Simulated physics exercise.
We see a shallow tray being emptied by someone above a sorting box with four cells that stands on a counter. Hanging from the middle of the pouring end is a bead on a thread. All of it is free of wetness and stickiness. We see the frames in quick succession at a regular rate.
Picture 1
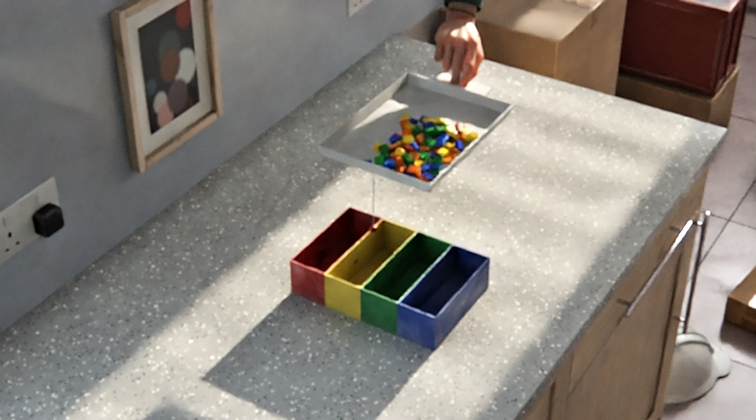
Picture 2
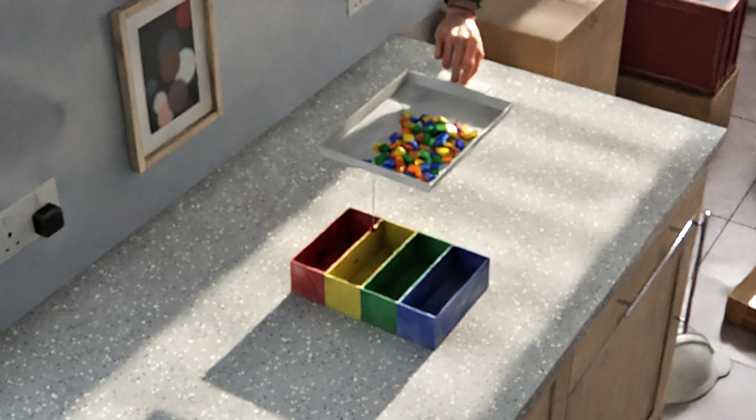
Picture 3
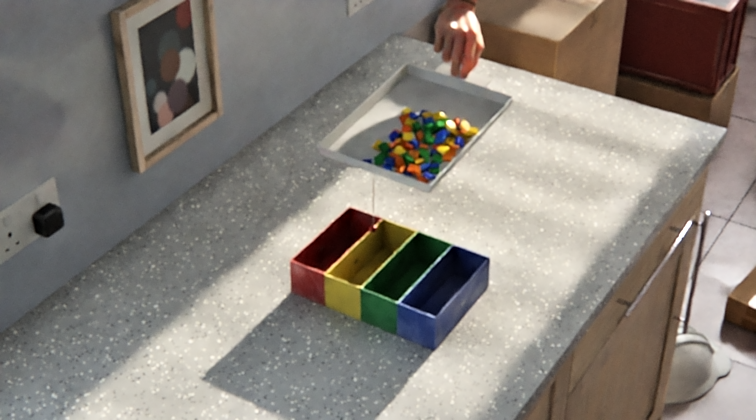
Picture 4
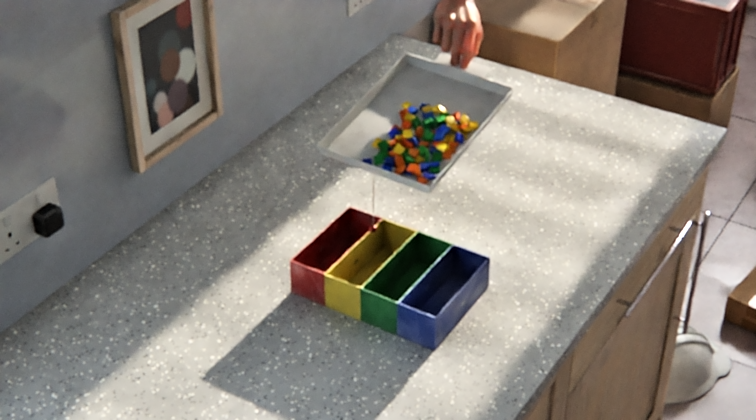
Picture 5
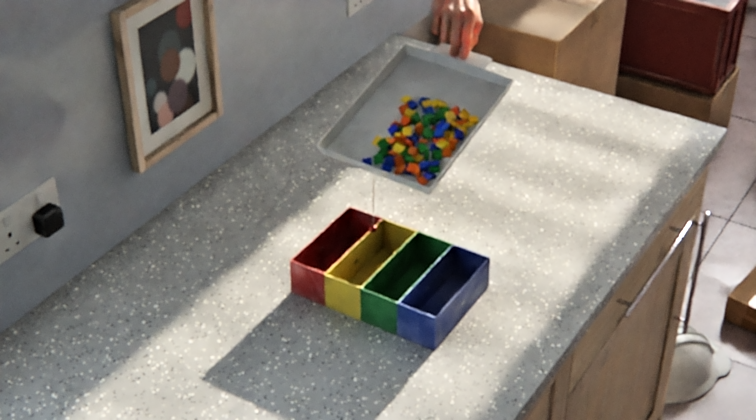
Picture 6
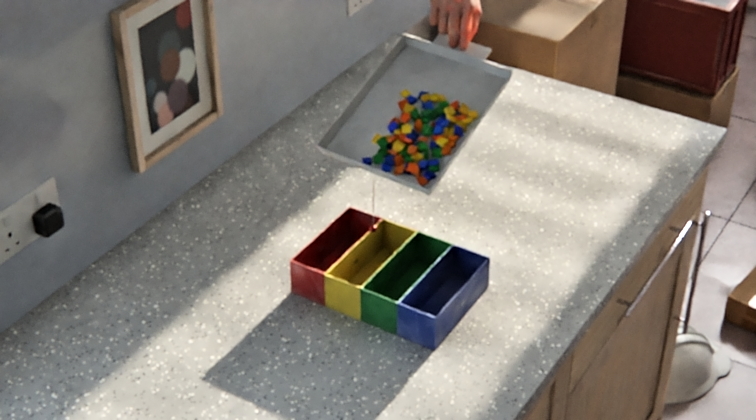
Hand gradually tilting a grey tray of small colourful pieces above a red, yellow, green and blue sorting box on a counter.
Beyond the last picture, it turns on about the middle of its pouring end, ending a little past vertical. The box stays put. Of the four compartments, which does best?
The green one does best.
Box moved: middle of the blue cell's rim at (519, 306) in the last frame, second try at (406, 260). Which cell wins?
Run one gives the red one; run two gives that blue cell.
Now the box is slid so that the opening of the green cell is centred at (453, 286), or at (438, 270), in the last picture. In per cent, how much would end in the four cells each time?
You'd see roughly 90 per cent first and roughly 100 per cent second.
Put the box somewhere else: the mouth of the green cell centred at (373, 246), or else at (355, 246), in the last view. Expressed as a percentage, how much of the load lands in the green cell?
Close to 30 in a hundred, then close to 20 in a hundred.
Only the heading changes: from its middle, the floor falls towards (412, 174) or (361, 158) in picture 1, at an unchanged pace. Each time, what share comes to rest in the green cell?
First case: 70 %; second case: 0 %.
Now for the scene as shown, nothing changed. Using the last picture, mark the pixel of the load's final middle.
Around (392, 296).
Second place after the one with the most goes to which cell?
The answer would be the cell in yellow.
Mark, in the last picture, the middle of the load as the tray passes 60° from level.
Near the pixel (401, 159).
Soon, tray tipped steeply; nearly all on the tray; a stray few falling or outside the box.
A while on, tray tipped right over; about a third on the tray; about a quarter in the green cell; a small part in the yellow cell; a small part in the blue cell; a small part falling or outside the box.
Towards the end, tray tipped past a quarter turn; about half in the green cell; about a third in the yellow cell; a small part in the blue cell; a small part in the red cell.
Finally, tray tipped past a quarter turn; about half in the green cell; about a third in the yellow cell; a small part in the blue cell; a small part in the red cell.
